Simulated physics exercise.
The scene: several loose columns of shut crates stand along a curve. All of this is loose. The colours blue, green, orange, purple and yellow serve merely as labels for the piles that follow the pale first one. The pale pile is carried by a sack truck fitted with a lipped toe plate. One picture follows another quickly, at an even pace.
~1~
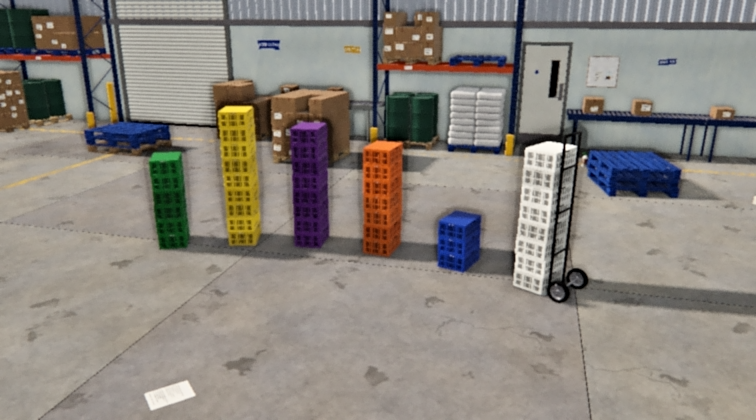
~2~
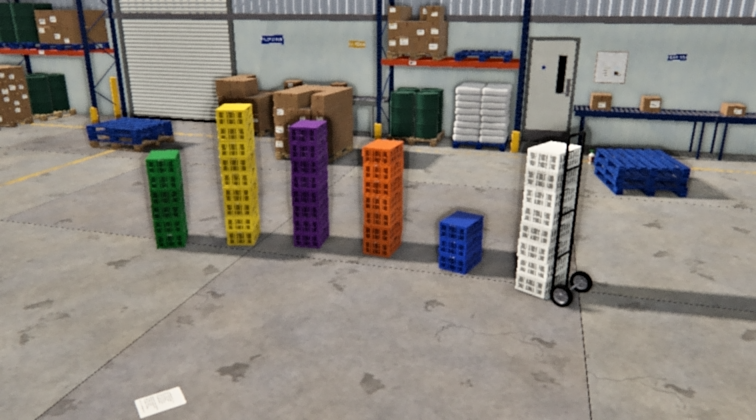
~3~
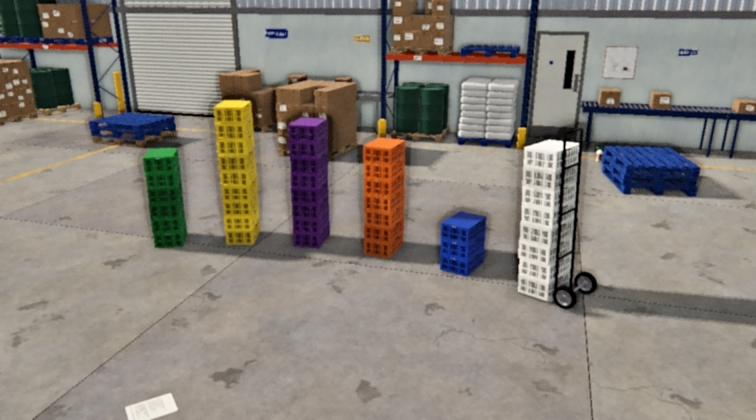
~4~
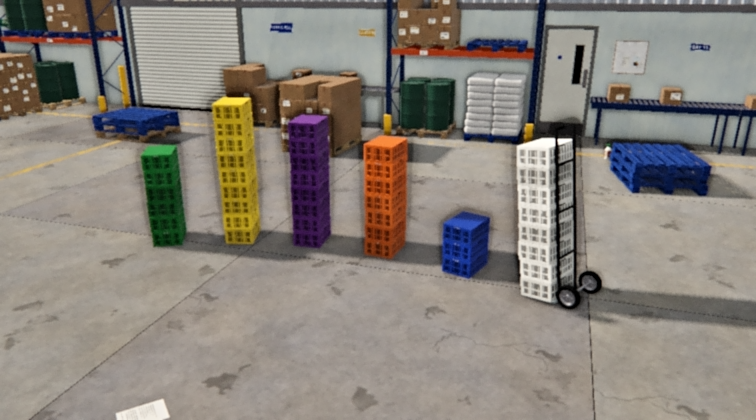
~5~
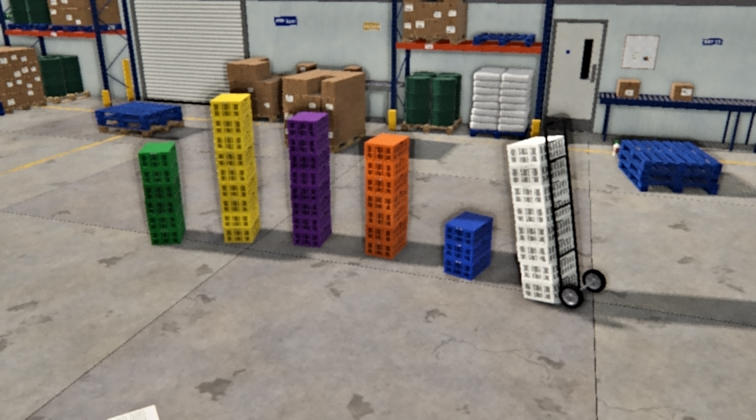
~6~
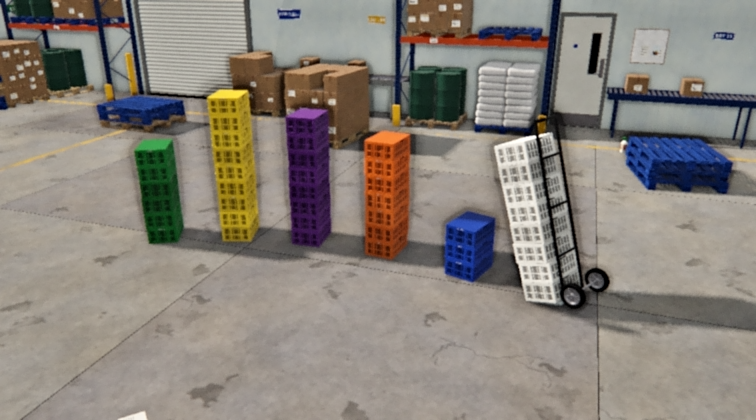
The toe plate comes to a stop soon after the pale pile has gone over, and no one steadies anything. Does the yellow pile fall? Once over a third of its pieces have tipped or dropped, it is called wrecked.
No.
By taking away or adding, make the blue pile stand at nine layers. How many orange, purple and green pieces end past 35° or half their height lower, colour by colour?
Pile by pile, orange 7, purple 7, green 5.
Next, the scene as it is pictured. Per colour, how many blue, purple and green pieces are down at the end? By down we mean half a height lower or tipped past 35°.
Per-colour tally: Blue = 0; purple = 0; green = 0.
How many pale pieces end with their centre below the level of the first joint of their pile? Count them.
4, all in all.
Just after the last frame, 8 of the pale pile down; none of the 9 yellow crates down (0 of 33 in all colours); top yellow crate unmoved.
A moment on, 8 of the pale pile down; none of the 9 yellow crates down (0 of 33 in all colours); top yellow crate unmoved; top blue crate moved half its height.
When it is over, 8 of the pale pile down; none of the 9 yellow crates down (0 of 33 in all colours); top yellow crate unmoved; top blue crate tilted a little. In pixels of the last frame, middles, top yellow crate near (229, 102), top blue crate near (449, 224).
